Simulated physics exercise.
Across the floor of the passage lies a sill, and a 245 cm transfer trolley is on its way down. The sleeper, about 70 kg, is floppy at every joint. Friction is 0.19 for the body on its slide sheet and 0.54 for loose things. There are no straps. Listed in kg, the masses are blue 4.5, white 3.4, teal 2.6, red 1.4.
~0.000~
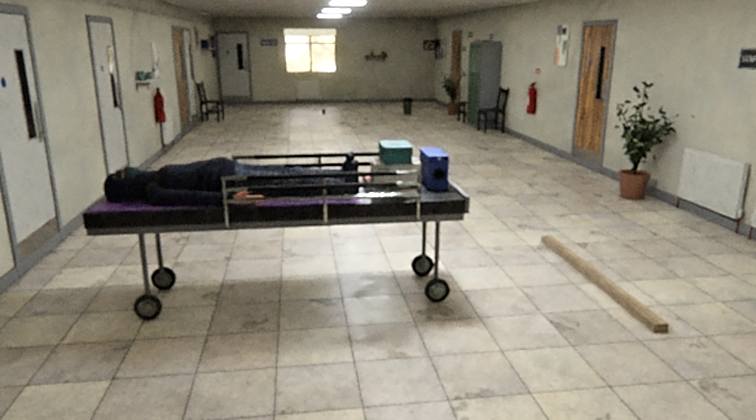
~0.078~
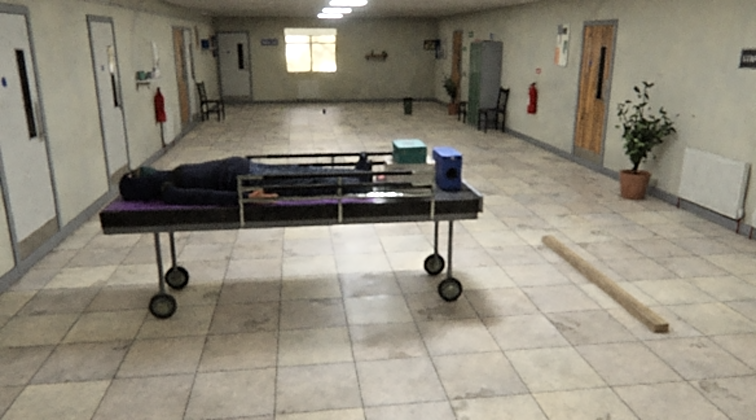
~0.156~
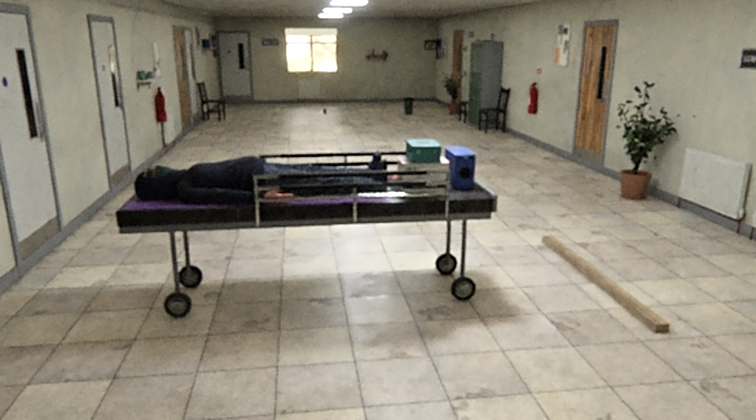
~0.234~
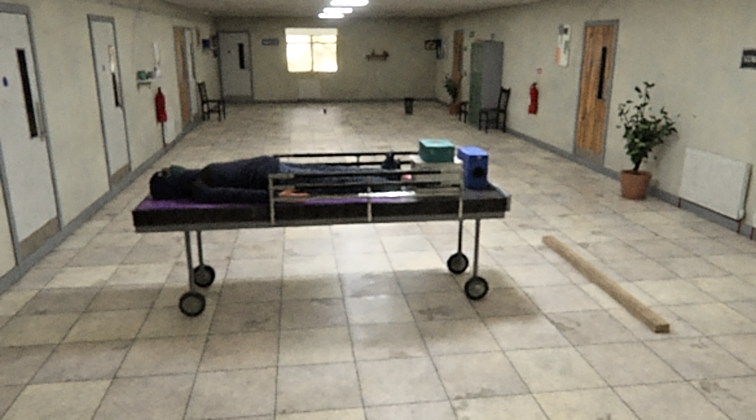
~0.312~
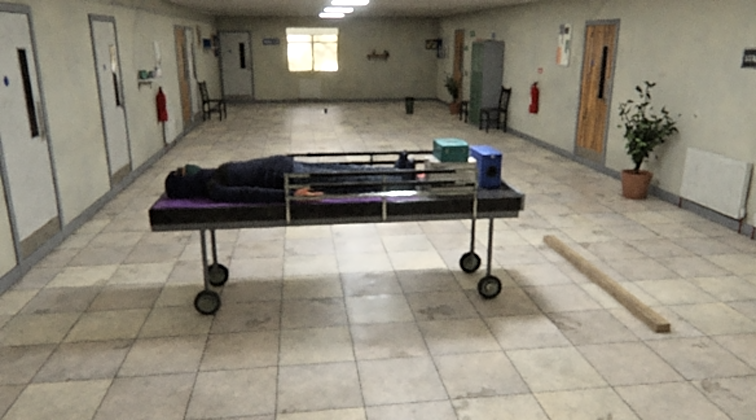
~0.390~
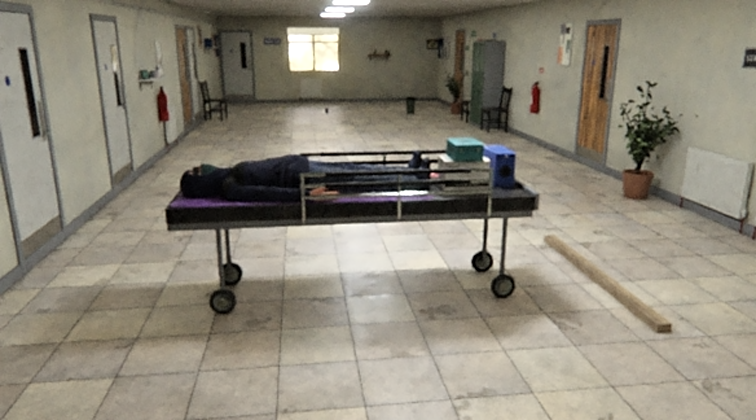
Wheeled trolley carrying a limp, dark-clothed person and two boxes, teal and blue, rolling slowly rightward across a tiled corridor floor.
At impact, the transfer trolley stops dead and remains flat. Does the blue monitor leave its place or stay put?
Lost.
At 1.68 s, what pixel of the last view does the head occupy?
The head is close to (350, 179).
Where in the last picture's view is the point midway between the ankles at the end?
Close to pixel (551, 179).
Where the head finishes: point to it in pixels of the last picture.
It comes to rest near pixel (350, 179).
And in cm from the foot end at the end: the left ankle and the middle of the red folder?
Left ankle: 50 cm short; red folder: 30 cm short.
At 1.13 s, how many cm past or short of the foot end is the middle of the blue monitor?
Around 5 cm shy of it.
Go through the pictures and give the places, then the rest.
The first picture shows blue monitor (434, 168), teal case (395, 152), left ankle (343, 178); 0 cm covered, 118 to go.
The second picture shows blue monitor (446, 168), teal case (409, 152), left ankle (356, 178); 9 cm covered, 109 to go.
The third picture shows blue monitor (459, 167), teal case (423, 151), left ankle (369, 177); 19 cm covered, 100 to go.
The fourth picture shows blue monitor (472, 167), teal case (437, 151), left ankle (382, 177); 28 cm covered, 90 to go.
The fifth picture shows blue monitor (485, 166), teal case (451, 150), left ankle (396, 176); 38 cm covered, 81 to go.
The sixth picture shows blue monitor (498, 166), teal case (465, 150), left ankle (409, 175); 47 cm covered, 71 to go.
The jolt is at 0.98 s.
After 1.13 s the blue monitor is 7 cm short of the foot end, tilted 15°, near (598, 161) in the last picture's view; the teal case 34 cm short of the foot end, tilted 0°.
After 1.38 s the blue monitor is 1 cm short of the foot end, tilted 45°, near (606, 161) in the last picture's view; the teal case 29 cm short of the foot end, tilted 0°.
After 1.68 s the blue monitor is 12 cm past the foot end, tilted 170°, near (619, 184) in the last picture's view; the teal case 29 cm short of the foot end, tilted 0°.
At rest, 2.1 s, blue monitor drops off; white holdall stays on; teal case stays on; red folder stays on; left ankle stops short of the foot end.
